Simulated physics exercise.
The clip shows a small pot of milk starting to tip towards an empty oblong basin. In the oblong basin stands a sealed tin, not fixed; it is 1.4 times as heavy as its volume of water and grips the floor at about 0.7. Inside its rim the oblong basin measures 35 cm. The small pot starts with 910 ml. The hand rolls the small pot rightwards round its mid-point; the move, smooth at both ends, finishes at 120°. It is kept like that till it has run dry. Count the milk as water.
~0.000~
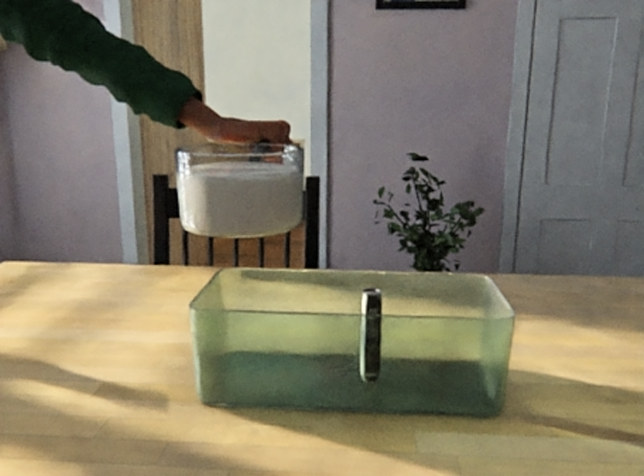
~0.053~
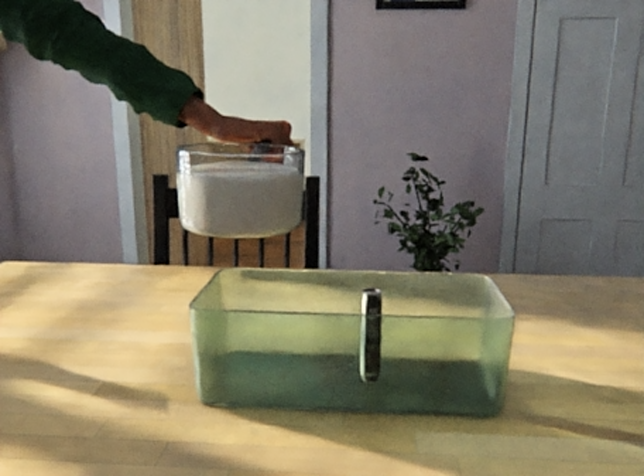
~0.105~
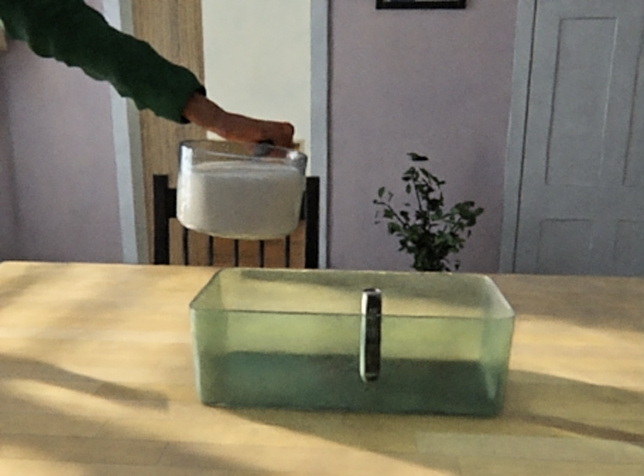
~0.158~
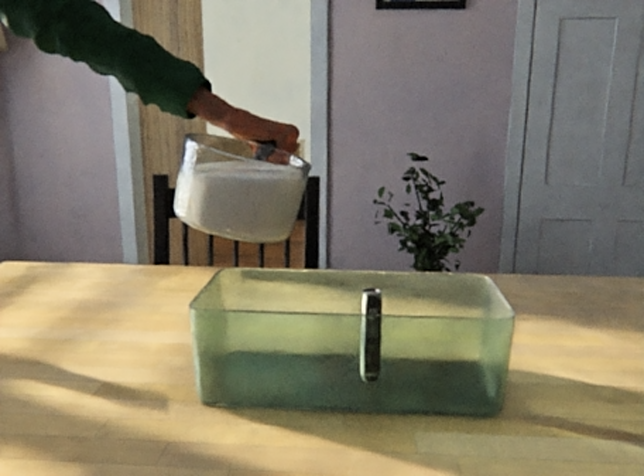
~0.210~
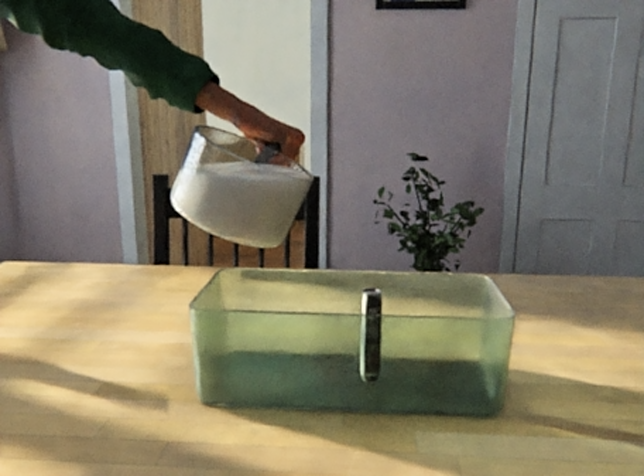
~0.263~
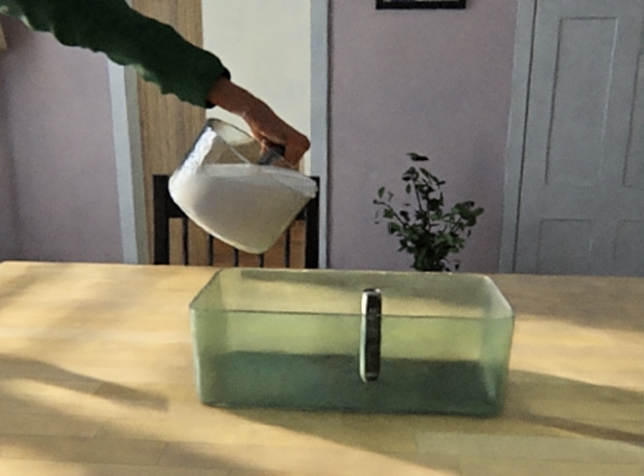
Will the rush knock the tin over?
It topples.
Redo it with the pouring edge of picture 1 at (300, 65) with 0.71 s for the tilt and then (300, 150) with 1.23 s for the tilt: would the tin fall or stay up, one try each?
First it falls; then it falls.
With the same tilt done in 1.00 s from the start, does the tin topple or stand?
Then it goes over.
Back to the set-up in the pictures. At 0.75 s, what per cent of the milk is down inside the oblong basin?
Some 94 per cent.
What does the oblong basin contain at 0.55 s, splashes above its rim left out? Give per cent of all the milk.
About 40 per cent.
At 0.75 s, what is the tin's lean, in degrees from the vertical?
Near 15° from upright.
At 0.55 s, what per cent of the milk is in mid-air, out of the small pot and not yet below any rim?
Near 32 in a hundred.
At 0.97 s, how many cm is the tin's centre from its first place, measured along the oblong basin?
About 7 cm.
Then, 0.55 s in, the tilt is 105° and 27 per cent is still to pour; the tin stands where it began.
Then, 0.75 s in, the tilt is 120° and 3 per cent is still to pour; the tin leans 15°.
Then, 0.97 s in, the tilt is 120° and 0 per cent is still to pour; the tin lies on its side.
Then, 1.21 s in, the tilt is 120° and 0 per cent is still to pour; the tin lies on its side.
Finally, the tin lies on its side.
